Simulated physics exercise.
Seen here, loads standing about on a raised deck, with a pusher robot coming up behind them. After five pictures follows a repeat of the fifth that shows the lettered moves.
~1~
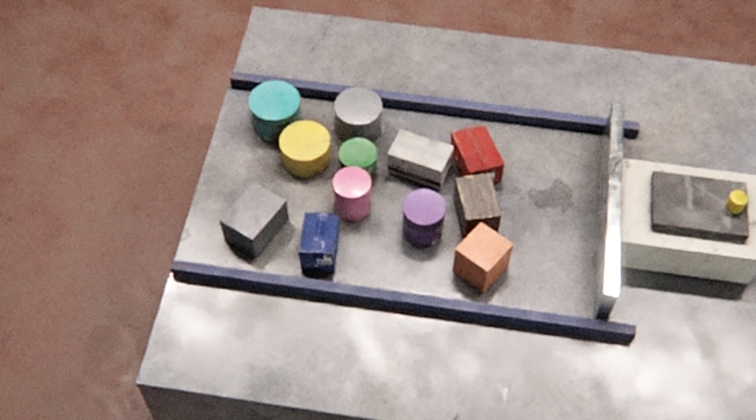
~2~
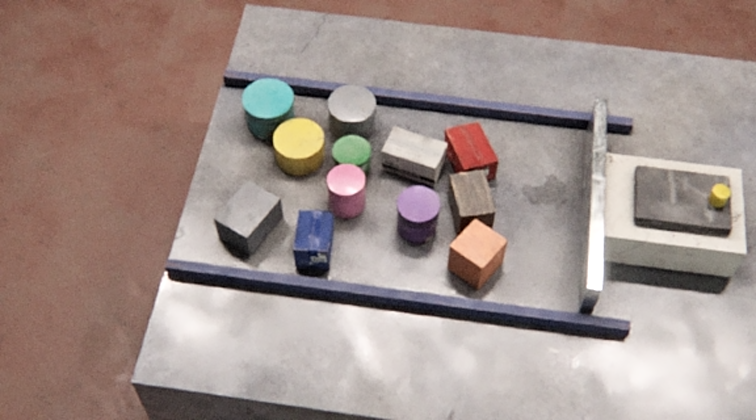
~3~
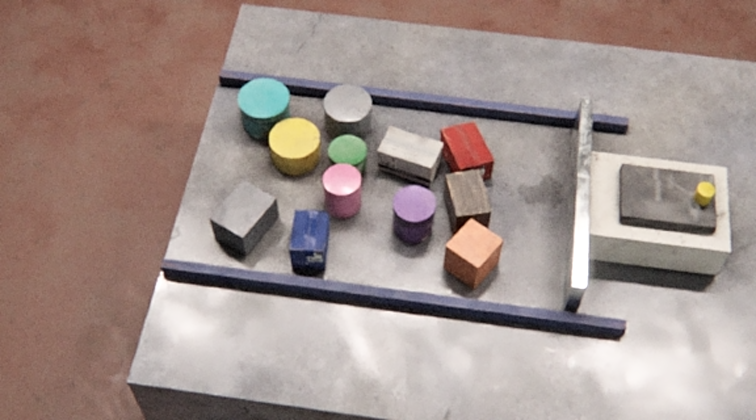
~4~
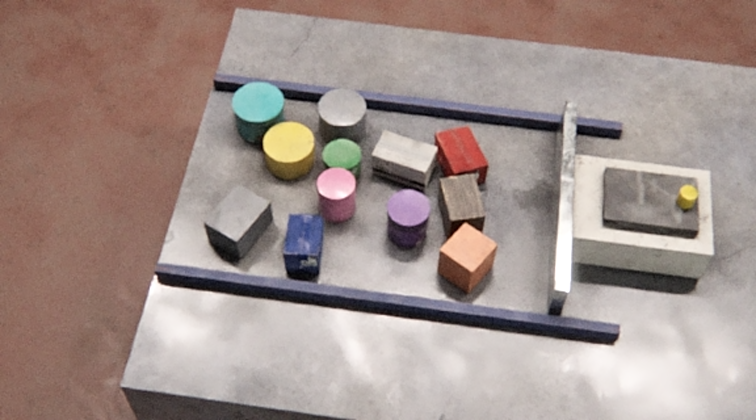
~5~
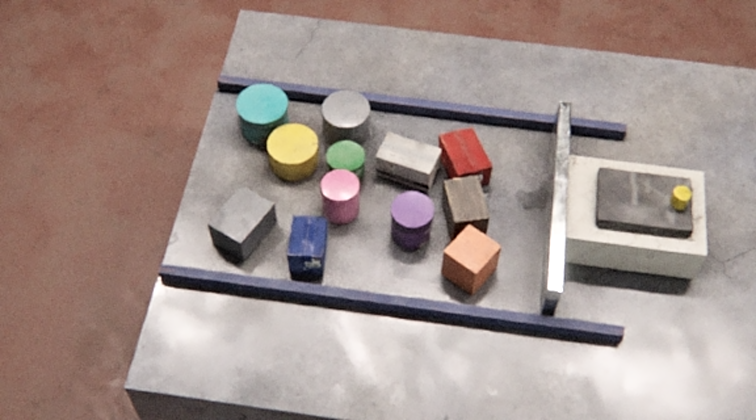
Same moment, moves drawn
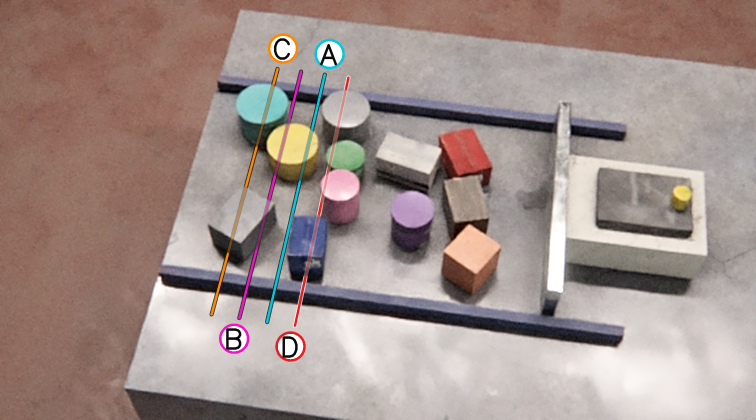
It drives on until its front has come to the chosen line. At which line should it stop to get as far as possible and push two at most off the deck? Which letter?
As far as mark A.
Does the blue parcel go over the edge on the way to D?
No.
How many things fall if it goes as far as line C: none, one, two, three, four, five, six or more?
In all, six or more.
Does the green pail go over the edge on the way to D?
No.
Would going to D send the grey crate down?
No.
On the copy, A at (298, 188); B at (273, 185); C at (247, 182); D at (324, 191).
On A. First, robot (540, 187); orange crate (428, 265); red parcel (443, 154).
Then, robot (447, 175); yellow canister (229, 154); green pail (268, 170).
Finally, robot (375, 166); turquoise pail over the edge; yellow canister over the edge; two fallen.
By contrast, B drops four; C drops six; D is within the limit but short.
